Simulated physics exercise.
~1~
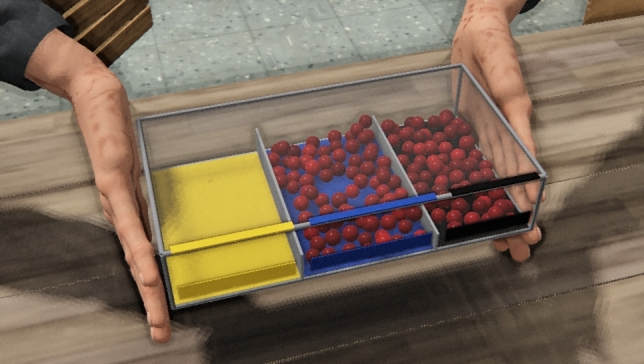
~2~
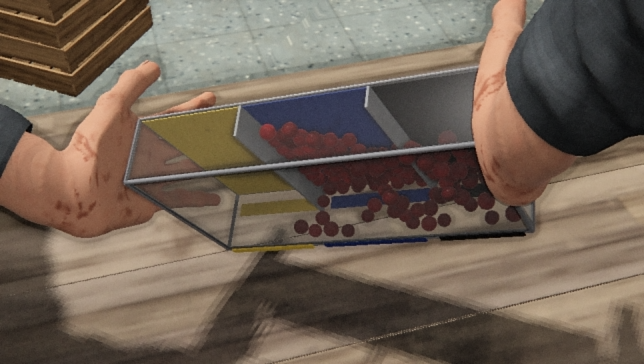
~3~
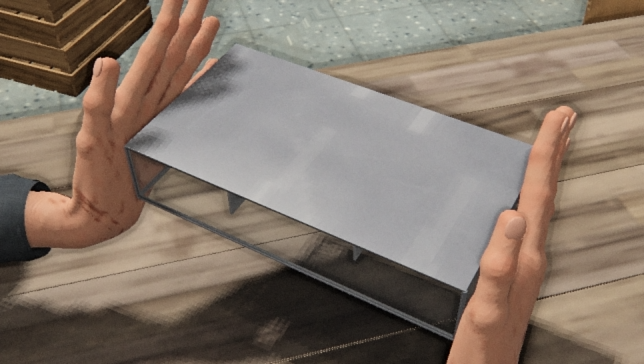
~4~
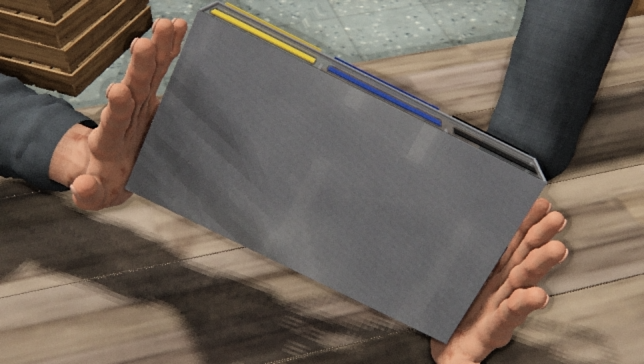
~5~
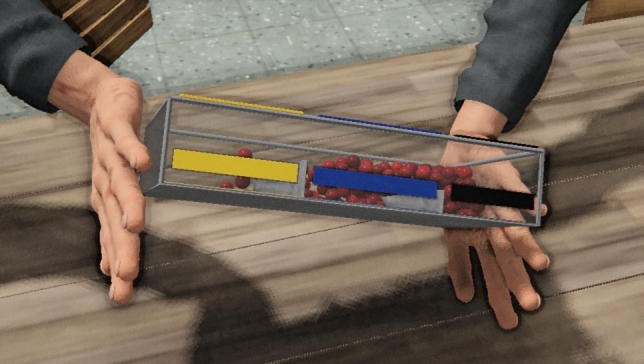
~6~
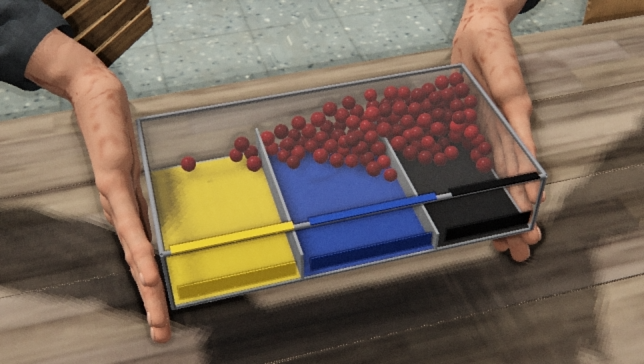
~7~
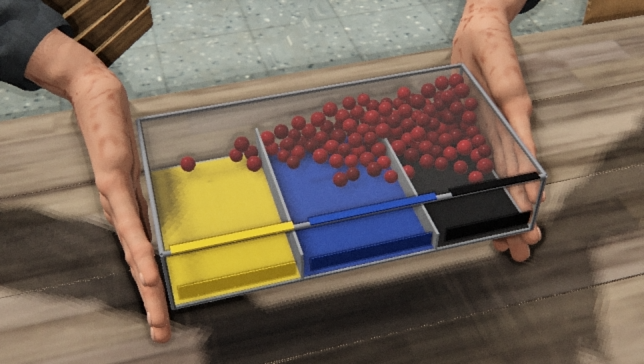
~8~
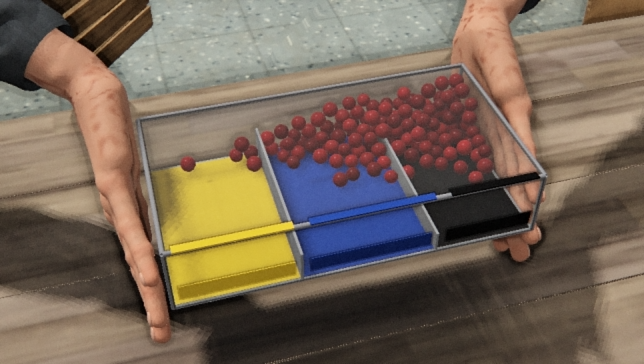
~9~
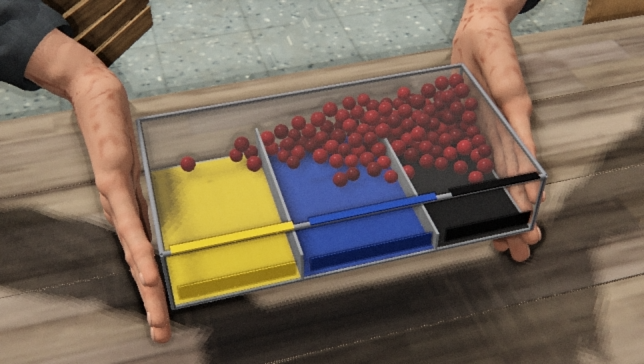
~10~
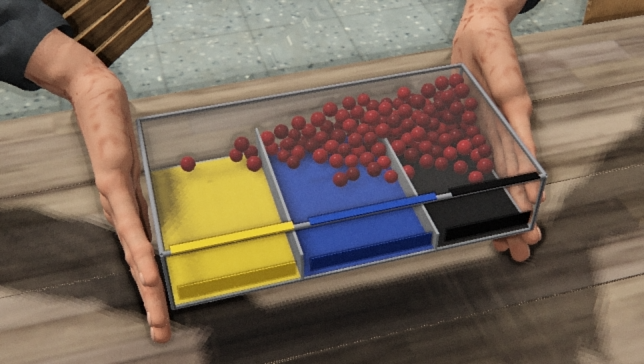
Red berries tumble as two hands flip the divided box over, settling mostly in black and blue.
